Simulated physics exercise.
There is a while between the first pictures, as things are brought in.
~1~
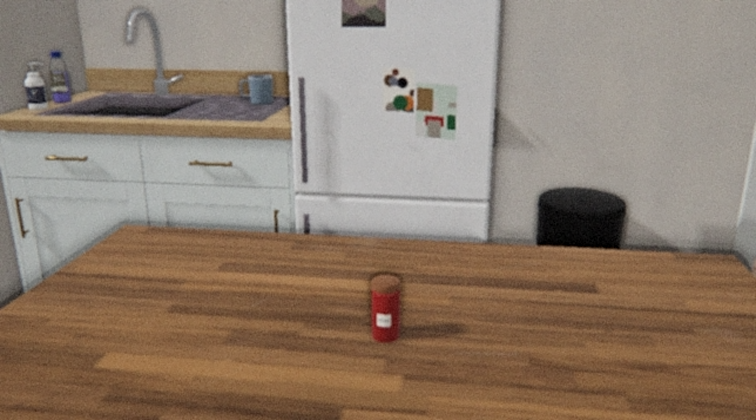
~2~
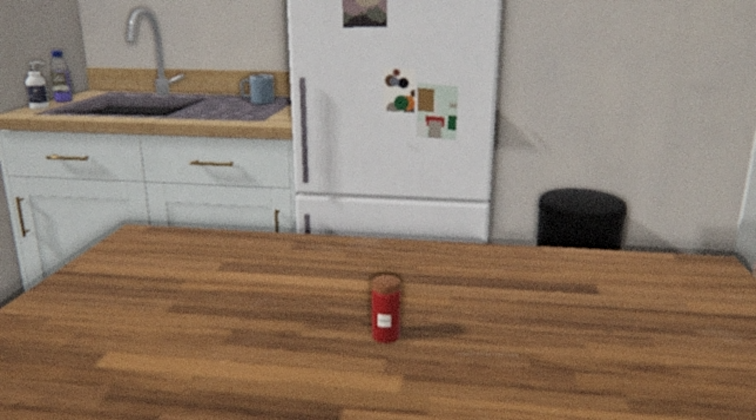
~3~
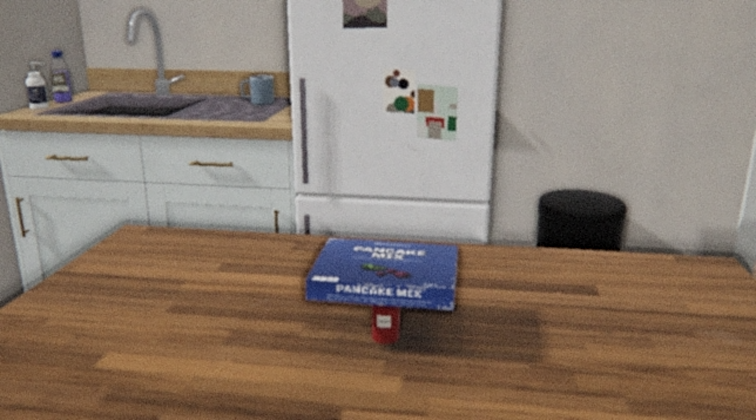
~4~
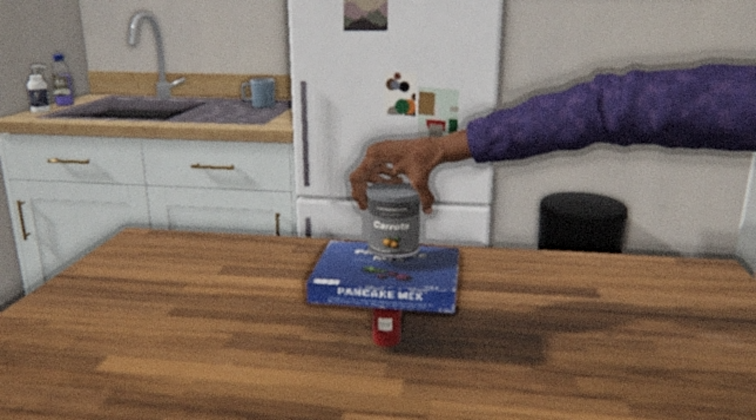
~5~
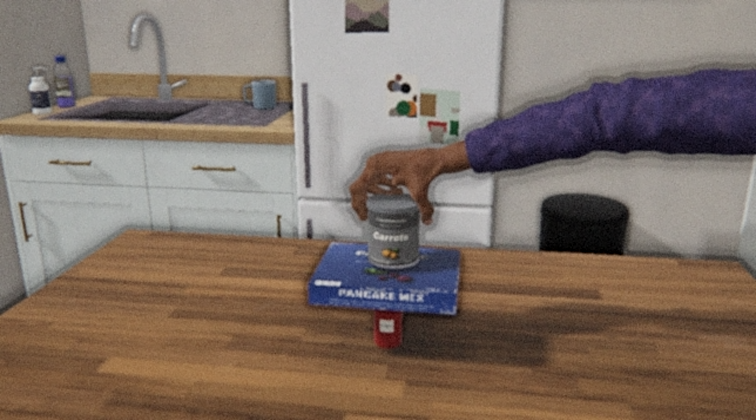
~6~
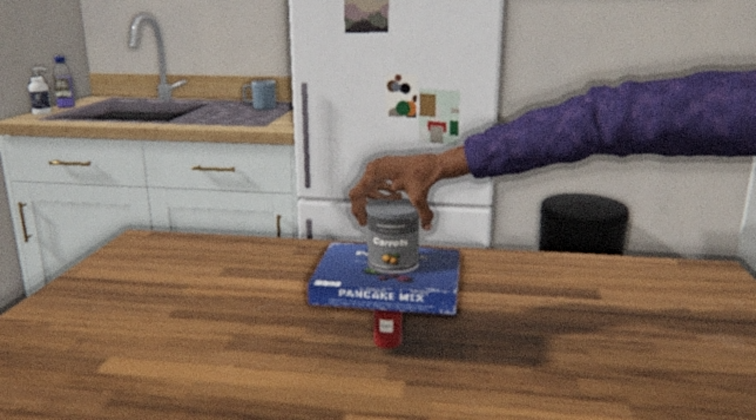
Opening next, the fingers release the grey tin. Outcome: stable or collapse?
Will stay.
Then, 0.20 s on from there, no change.
Then, 0.50 s on from there, grey tin resting near (393, 235).
In the end, all 3 unmoved. At the end, from the last picture's camera, grey tin near (393, 235). The stack stays up.
